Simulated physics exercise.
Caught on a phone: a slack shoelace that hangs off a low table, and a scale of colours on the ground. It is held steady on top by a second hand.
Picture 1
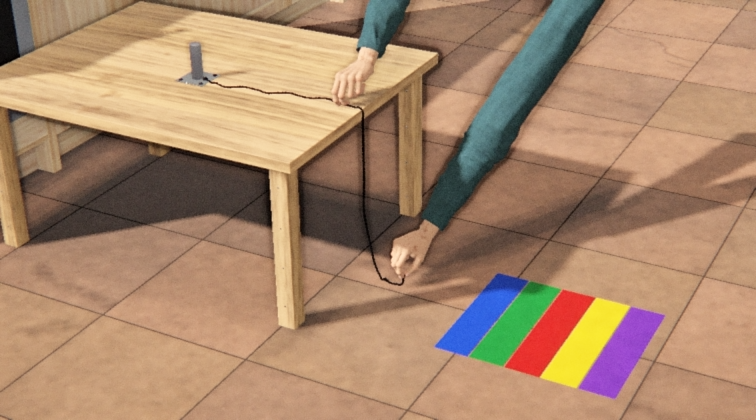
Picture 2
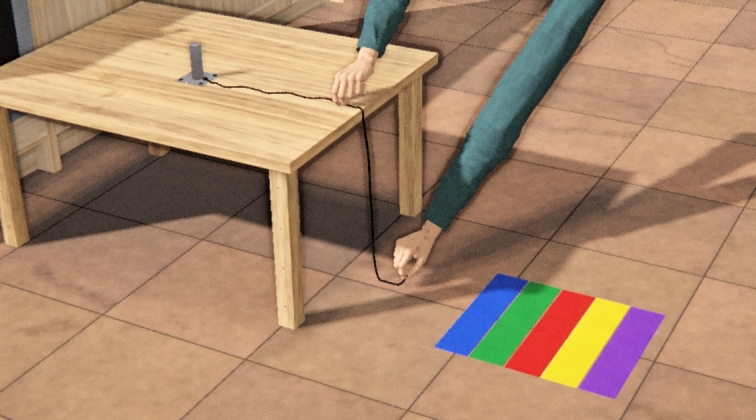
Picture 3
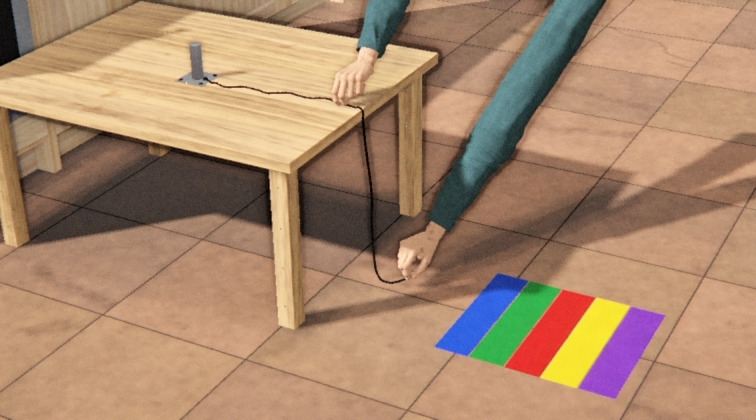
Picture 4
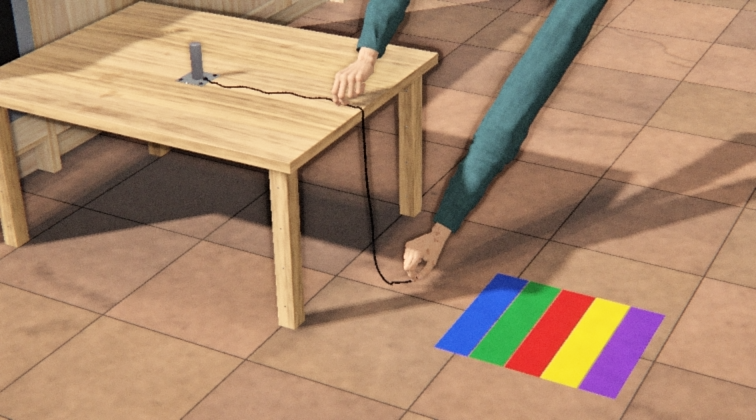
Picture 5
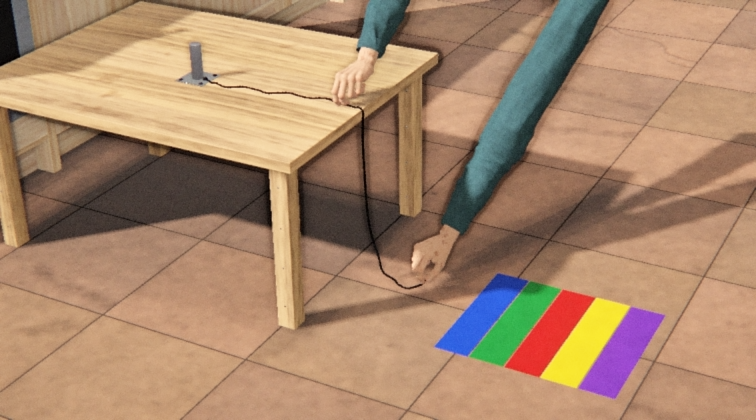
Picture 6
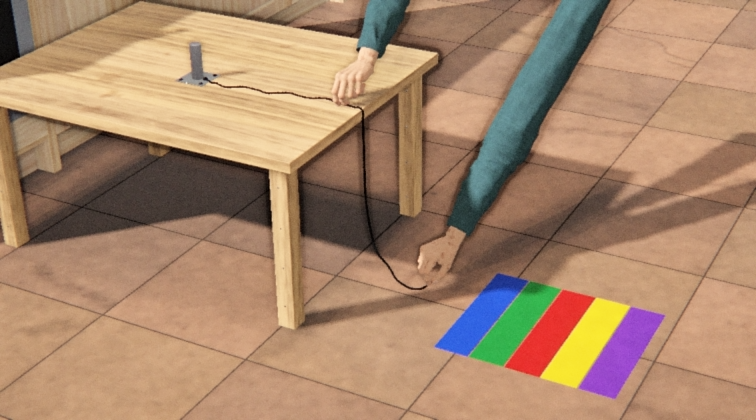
A hand in a teal sleeve, holding the lower end of a slack dark lace near a tiled floor, shifts it slightly to the right, and the hanging part bows a little. Seen from above at an angle, the lace runs from a small grey post across a pale wooden table, under another hand at its edge. Blue, green, red, yellow and purple stripes lie at right, and the camera stays still.
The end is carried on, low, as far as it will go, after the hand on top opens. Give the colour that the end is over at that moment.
The end is over green.
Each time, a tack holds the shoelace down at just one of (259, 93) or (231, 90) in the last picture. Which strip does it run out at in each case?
It would be green; green.
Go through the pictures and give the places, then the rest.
End (404, 275); blue (462, 337); green (497, 347); red (532, 357); yellow (569, 367); purple (606, 377), in the first frame.
End (407, 275); shoelace through (224, 87) (283, 93) (340, 103) (368, 150) (372, 211) (376, 269), in the second frame.
End (411, 277), in the third frame.
End (417, 278); shoelace through (224, 87) (283, 93) (340, 103) (365, 150) (371, 211) (378, 269), in the fourth frame.
End (425, 280), in the fifth frame.
End (431, 282); shoelace through (224, 87) (283, 93) (340, 103) (364, 150) (367, 210) (389, 267), in the sixth frame.
Early on, end near (461, 290); short of the strips.
Midway, end near (500, 300); over blue.
At the end of the slack, end near (524, 306); over green. Over green.
